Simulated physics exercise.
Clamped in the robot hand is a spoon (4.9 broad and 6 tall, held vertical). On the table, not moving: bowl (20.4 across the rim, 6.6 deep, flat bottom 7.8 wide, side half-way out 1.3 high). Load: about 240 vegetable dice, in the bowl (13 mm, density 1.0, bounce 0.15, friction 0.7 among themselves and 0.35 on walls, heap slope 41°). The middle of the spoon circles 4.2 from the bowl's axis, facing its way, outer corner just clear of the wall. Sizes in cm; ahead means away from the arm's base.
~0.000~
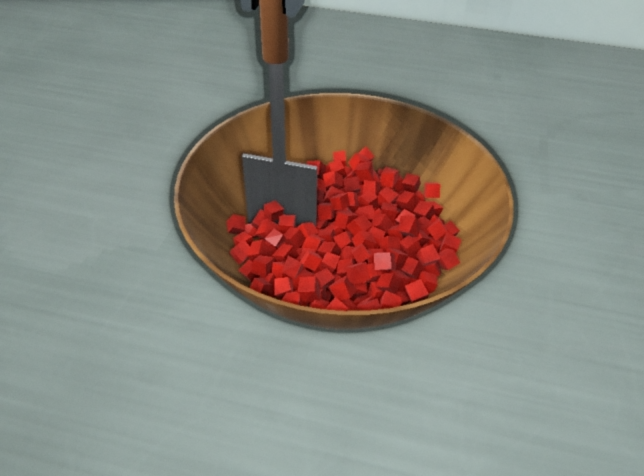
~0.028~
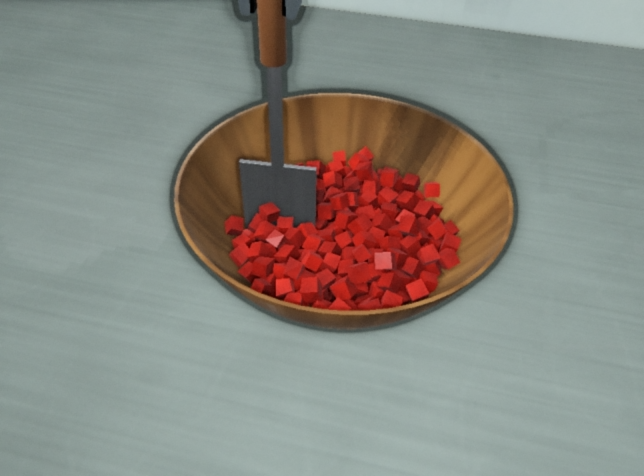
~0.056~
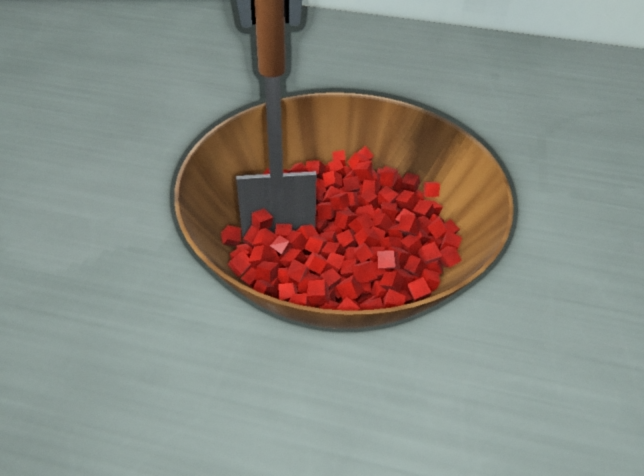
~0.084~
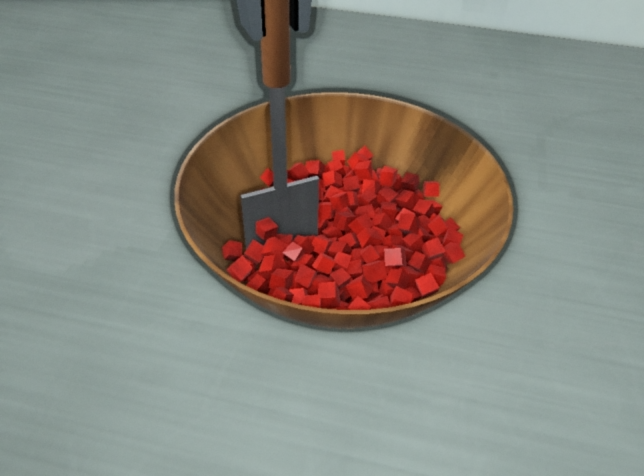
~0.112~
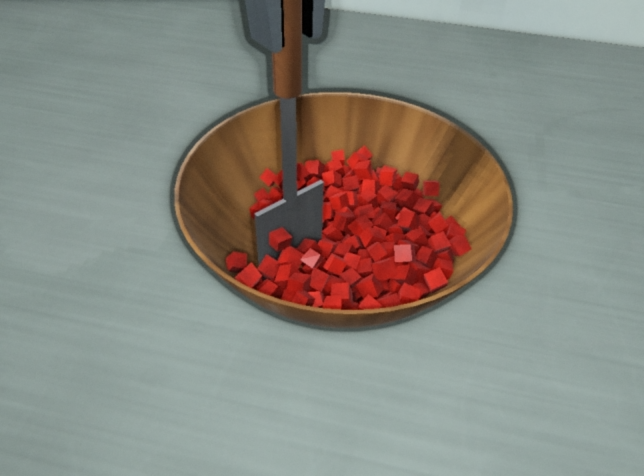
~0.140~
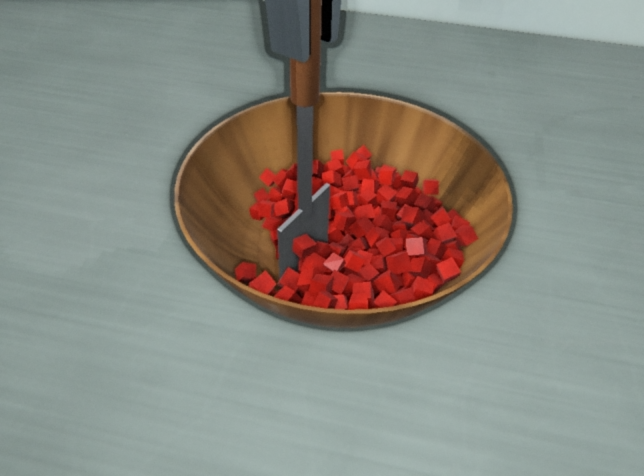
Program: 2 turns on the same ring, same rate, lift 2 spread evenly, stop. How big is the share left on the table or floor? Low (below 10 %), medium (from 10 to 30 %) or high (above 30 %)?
Answer: Medium; from 10 to 30 % of the vegetable dice finish on the table or floor.
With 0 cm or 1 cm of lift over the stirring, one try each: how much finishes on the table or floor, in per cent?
Some 25 and 25 per cent.
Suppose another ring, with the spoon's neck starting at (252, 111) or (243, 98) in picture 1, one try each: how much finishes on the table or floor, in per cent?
About 10 and 0 per cent.
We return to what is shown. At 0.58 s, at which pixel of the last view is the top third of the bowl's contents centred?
Around (248, 165).
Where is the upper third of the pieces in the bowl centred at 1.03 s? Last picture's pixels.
Around (419, 226).
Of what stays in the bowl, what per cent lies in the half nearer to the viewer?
Some 55 per cent.
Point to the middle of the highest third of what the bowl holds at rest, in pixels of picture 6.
Around (394, 254).
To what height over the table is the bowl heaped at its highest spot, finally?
Some 6.5 cm.
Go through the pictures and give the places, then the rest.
The first picture shows spoon neck at (279, 141), 0° round; upper third of the load around (350, 233), from x 235 to 450, top at y 155; 240 in the bowl.
The second picture shows spoon neck at (277, 145), 6° round; upper third of the load around (349, 233), from x 235 to 450, top at y 155.
The third picture shows spoon neck at (276, 155), 21° round; upper third of the load around (350, 239), from x 230 to 450, top at y 155.
The fourth picture shows spoon neck at (280, 167), 37° round; upper third of the load around (350, 250), from x 235 to 455, top at y 155.
The fifth picture shows spoon neck at (290, 177), 53° round; upper third of the load around (350, 254), from x 235 to 460, top at y 155.
The sixth picture shows spoon neck at (305, 186), 69° round; upper third of the load around (363, 259), from x 245 to 465, top at y 155; 240 in the bowl.
After 0.58 s, 325° round, highest piece 8 above the table; 214 in the bowl, 21 on the table or floor, 5 in flight or on the tool.
After 1.03 s, 221° round, highest piece 7 above the table; 201 in the bowl, 39 on the table or floor.
After 1.45 s, 0° round, highest piece 6 above the table; 199 in the bowl, 41 on the table or floor.
After 2.15 s, 0° round, highest piece 6 above the table; 199 in the bowl, 41 on the table or floor.
At rest, 199 in the bowl, 41 on the table or floor. That is 17 % on the table or floor.
